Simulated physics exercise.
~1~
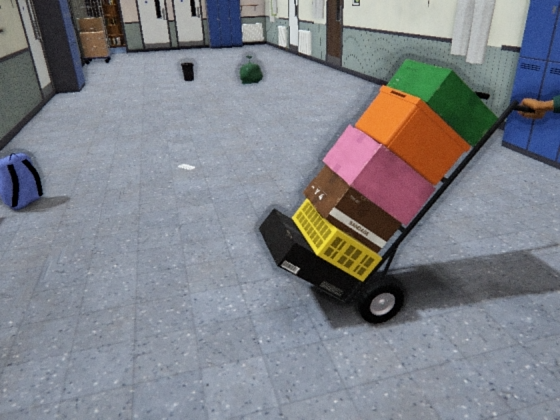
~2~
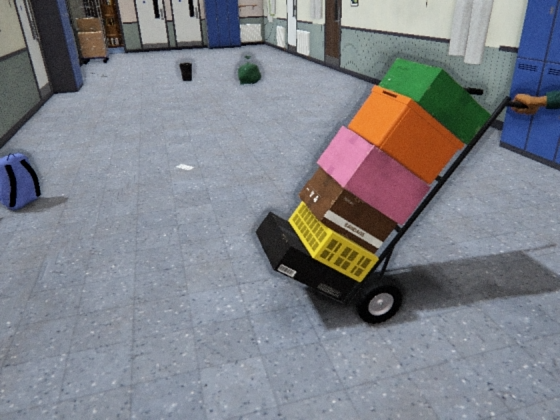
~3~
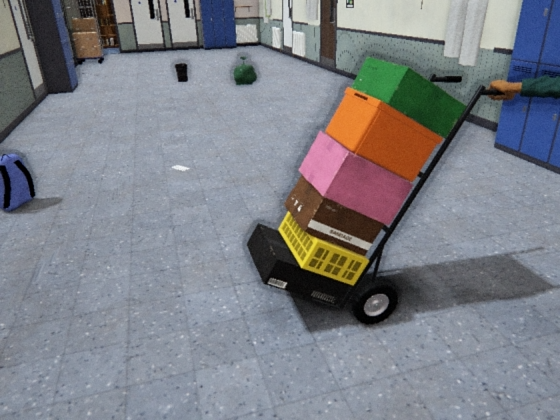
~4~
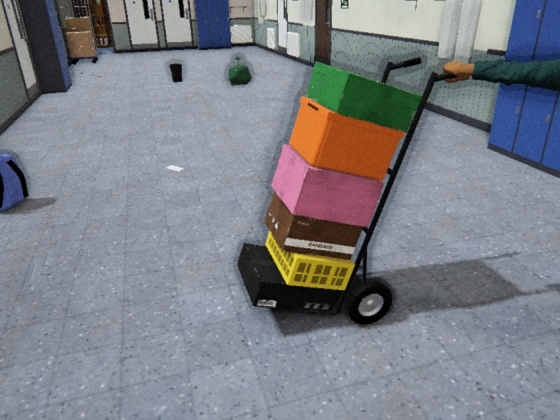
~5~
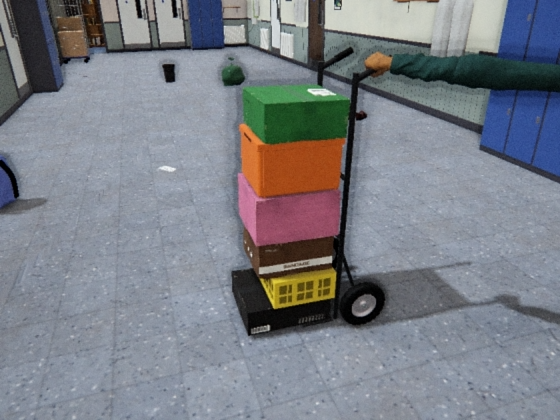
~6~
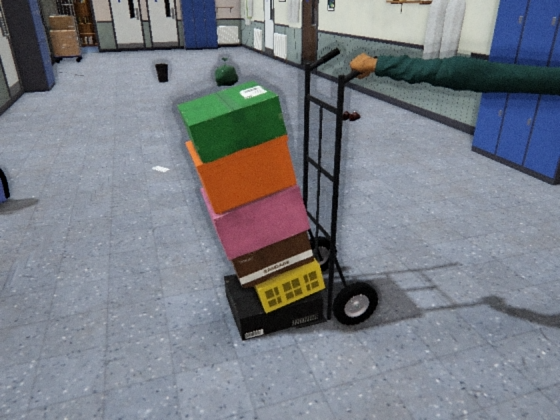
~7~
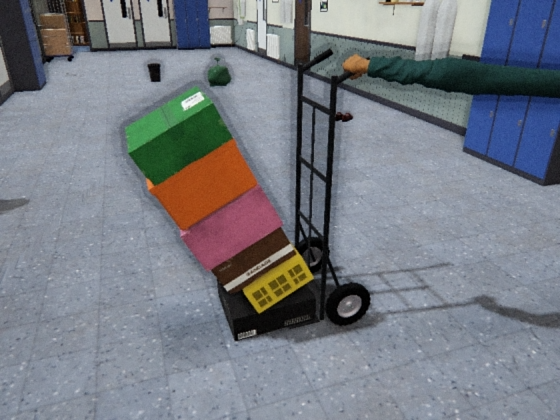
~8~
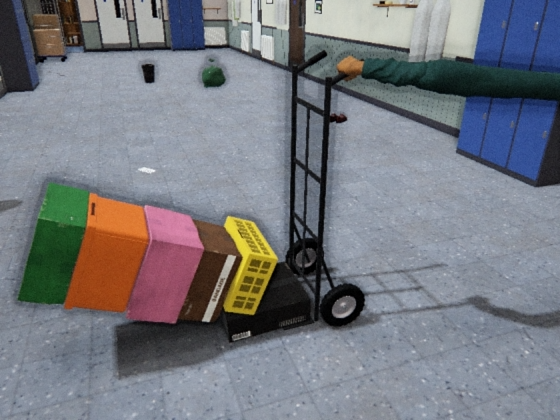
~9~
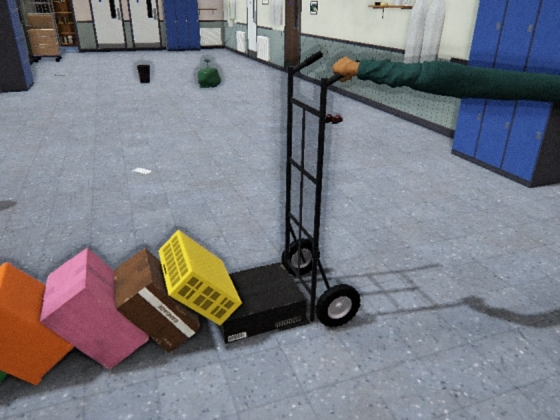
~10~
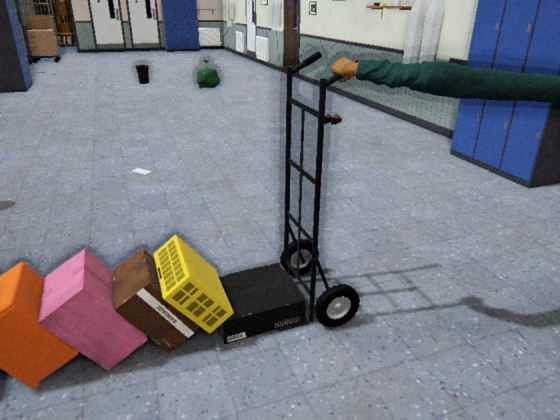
A two-wheeled hand truck, tilted back to the right and held by a green-sleeved arm, carries a leaning stack in a grey-tiled room with blue lockers, seen from the side and slightly above. A black box sits lowest, with a yellow crate, brown parcel, pink parcel, orange tote and green box above it. The hand swings the truck upright and holds it there. Everything above the black box tips left as one leaning column, then topples to the floor. Finally the black box remains in place, the yellow crate rests tipped against it, and the orange, pink and brown ones lie to the left, the green out of view.
